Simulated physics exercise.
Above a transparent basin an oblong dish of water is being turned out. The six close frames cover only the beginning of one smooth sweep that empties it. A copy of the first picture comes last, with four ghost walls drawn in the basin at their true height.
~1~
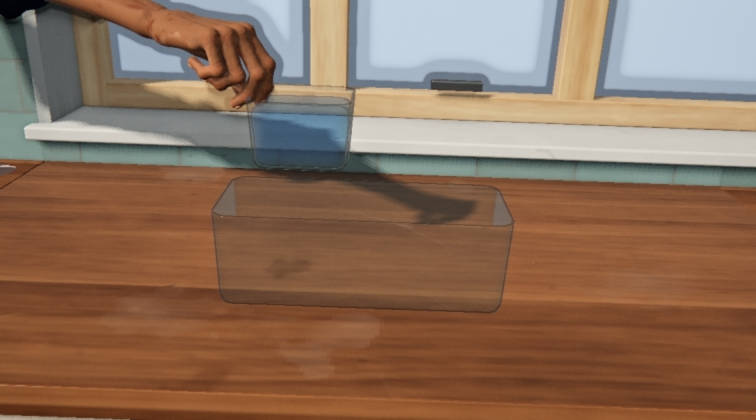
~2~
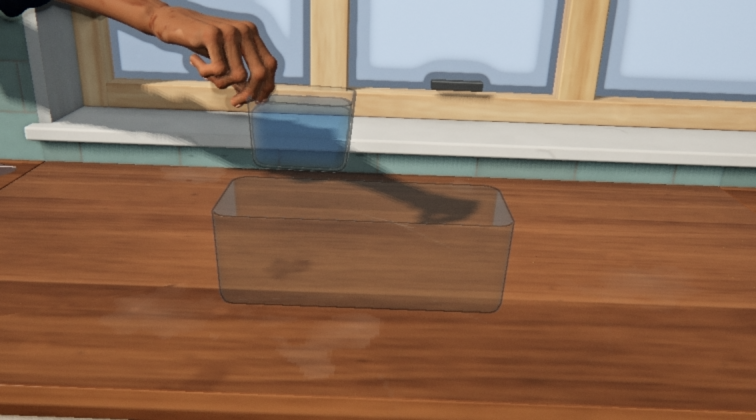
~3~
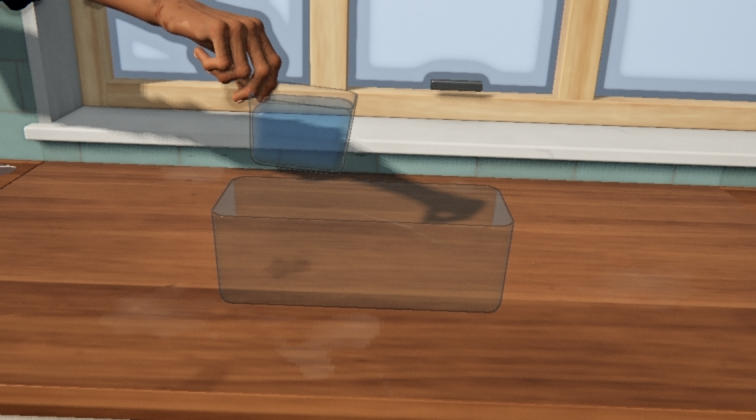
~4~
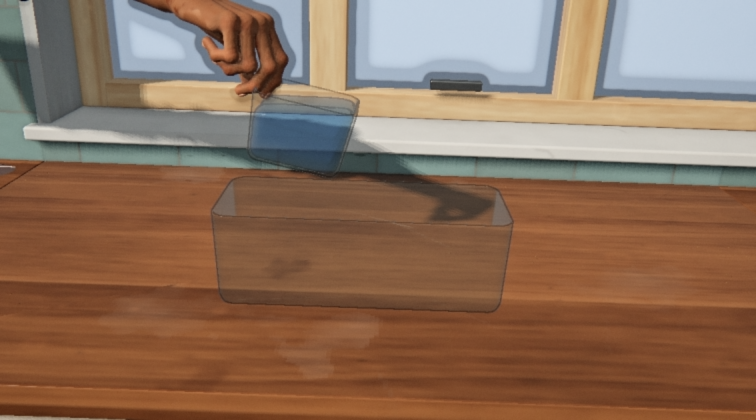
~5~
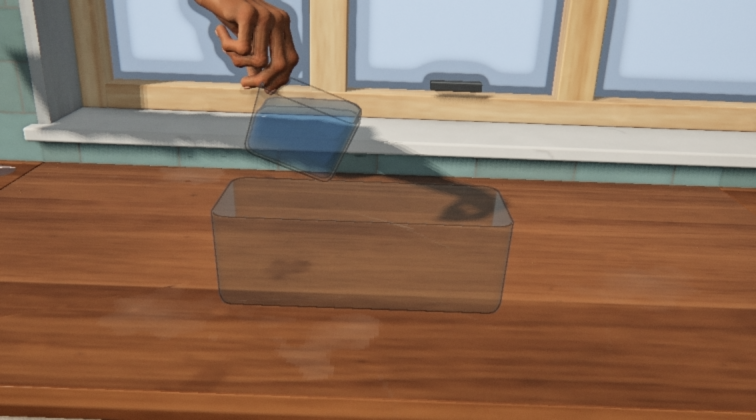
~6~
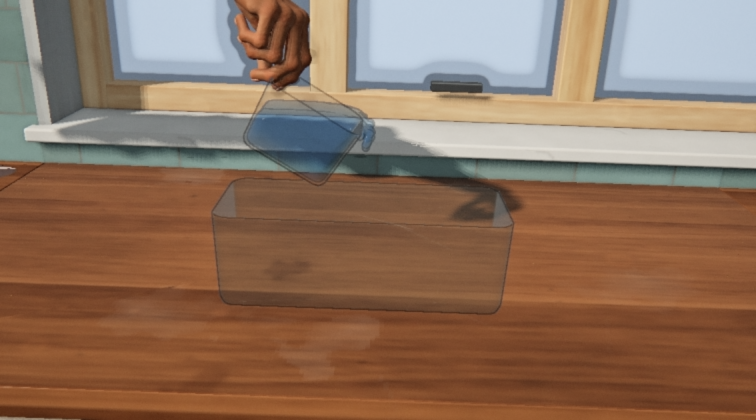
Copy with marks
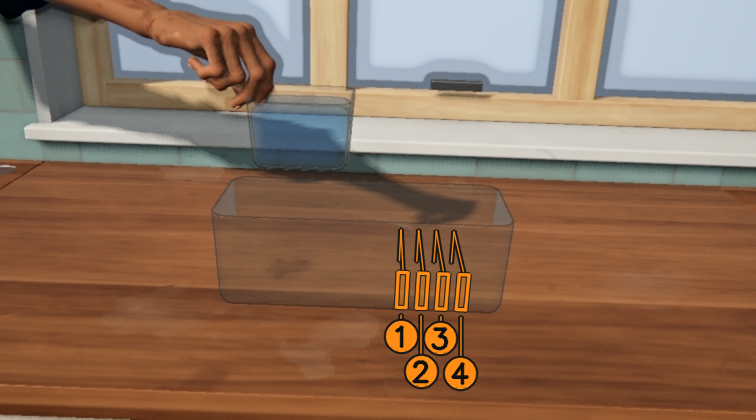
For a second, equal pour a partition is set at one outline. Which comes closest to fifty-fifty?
Take 1.
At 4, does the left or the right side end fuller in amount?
The left side.
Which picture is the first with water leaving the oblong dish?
In picture 5.
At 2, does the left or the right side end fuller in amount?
More ends on the left.
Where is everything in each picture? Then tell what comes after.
The first frame shows upright, lip at (351, 95); basin from (220, 299) to (500, 309); nothing has left yet.
The second frame shows upright, lip at (352, 96); nothing has left yet.
The third frame shows tipped about 5°, lip at (354, 100); nothing has left yet.
The fourth frame shows tipped about 12°, lip at (356, 106); nothing has left yet.
The fifth frame shows tipped about 20°, lip at (359, 115); water is over the lip, down to (359, 115).
The sixth frame shows tipped about 30°, lip at (361, 125); water is over the lip, down to (366, 144).
On the marked copy, 1 at (401, 314); 2 at (421, 315); 3 at (440, 316); 4 at (460, 317).
With 1, about 46 % ends left of the wall and 53 % right of it.
With 2, about 90 % ends left of the wall and 8 % right of it.
With 3, about 97 % ends left of the wall and 3 % right of it.
With 4, about 96 % ends left of the wall and 3 % right of it.
